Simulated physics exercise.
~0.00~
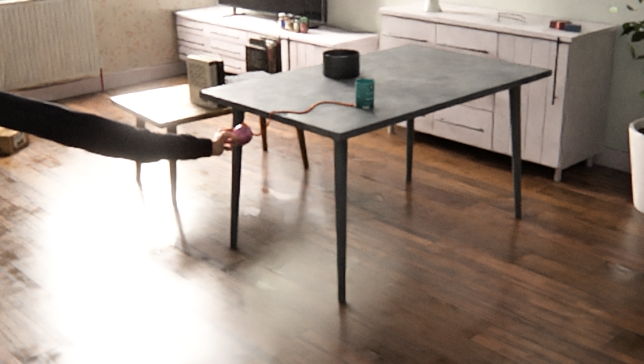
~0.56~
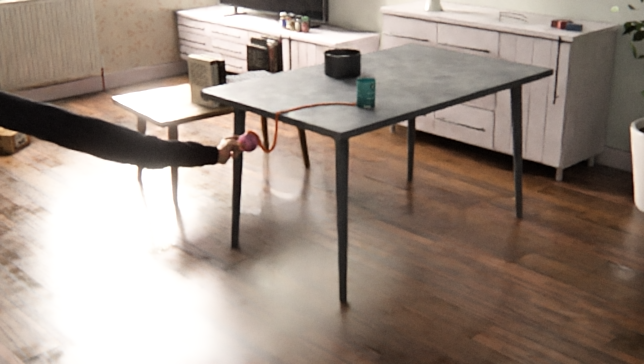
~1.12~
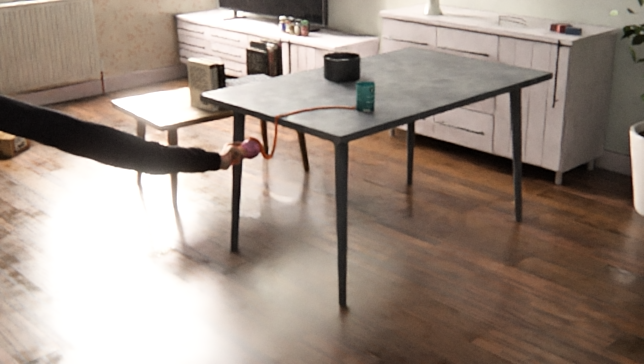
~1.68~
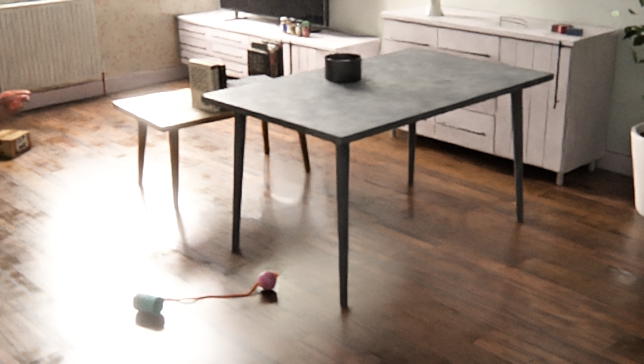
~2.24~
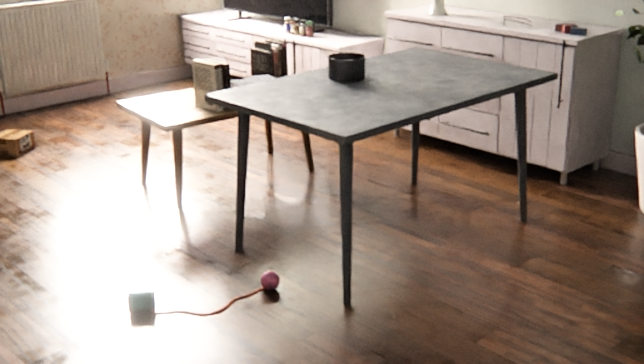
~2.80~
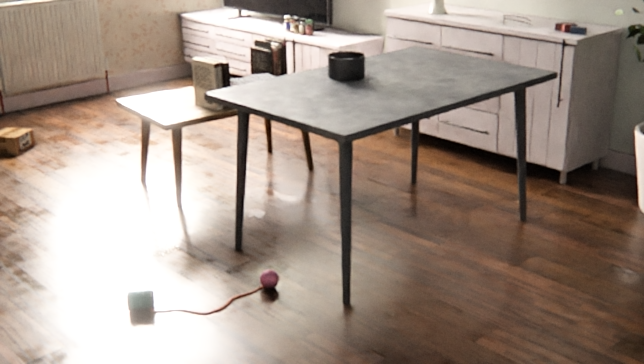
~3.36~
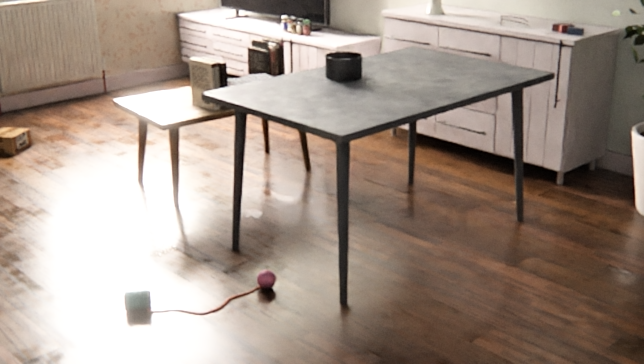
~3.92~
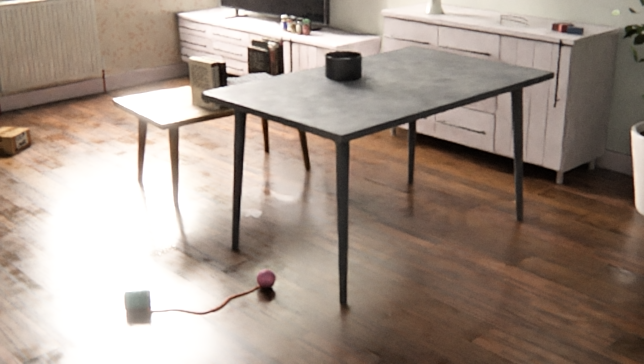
An arm in a dark sleeve held a pink ball beside a grey table, then let go, and the ball dropped, its ribbon pulling a turquoise cup off the edge; both ended up lying still on the wooden floor while the dark pot stayed put.
